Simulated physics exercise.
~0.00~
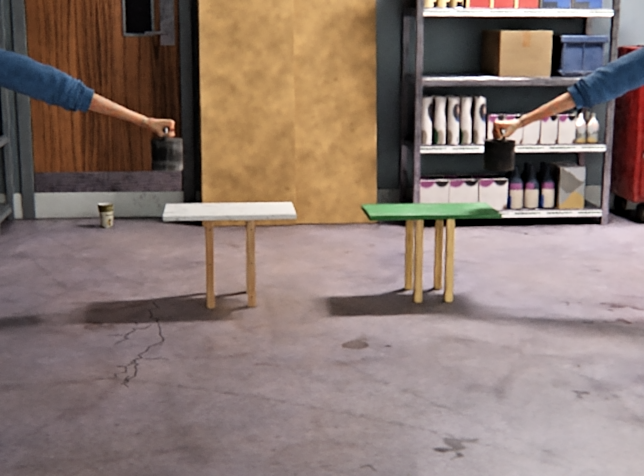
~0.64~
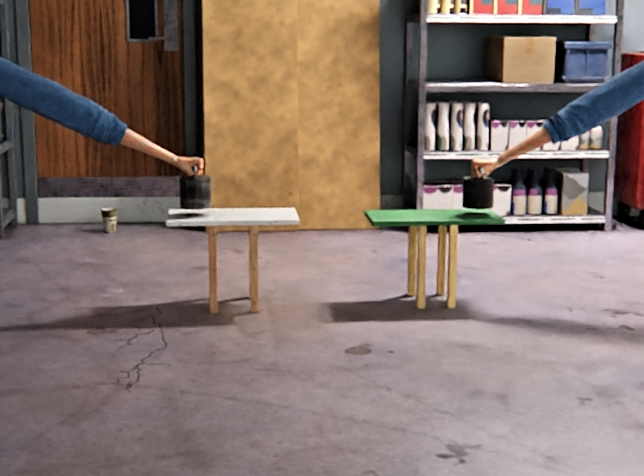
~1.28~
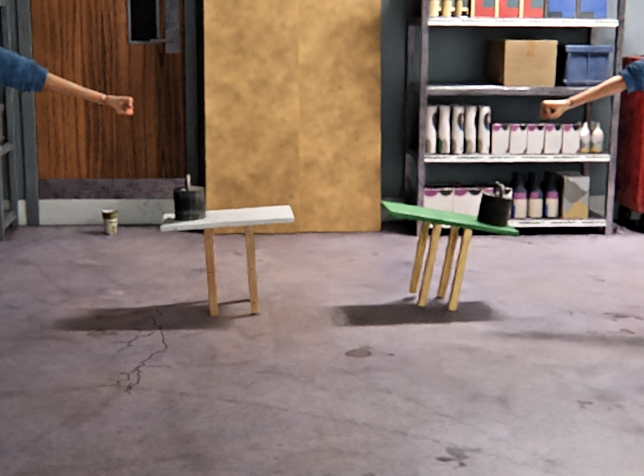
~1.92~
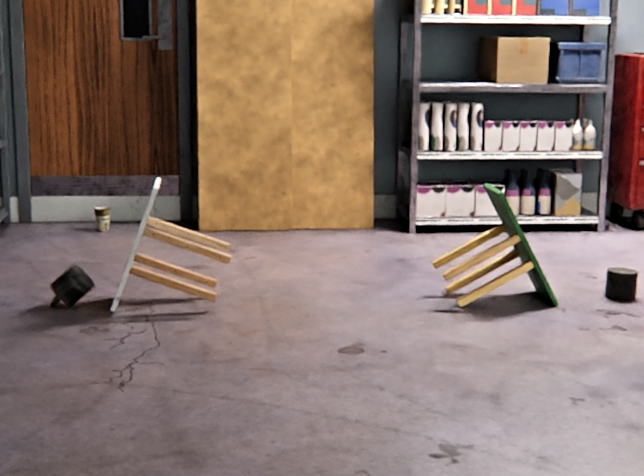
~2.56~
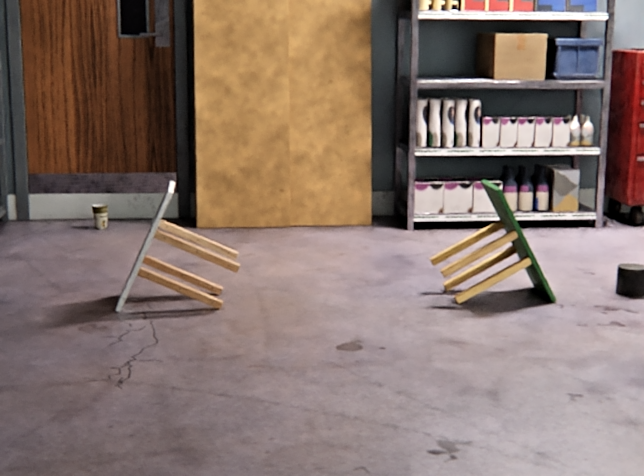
In the video, two hands set dark cylindrical objects on the outer ends of a white plant stand and a green one, then let go. Both stands tip outward, the objects fall to the floor, and the stands end up lying tilted on their top edges.
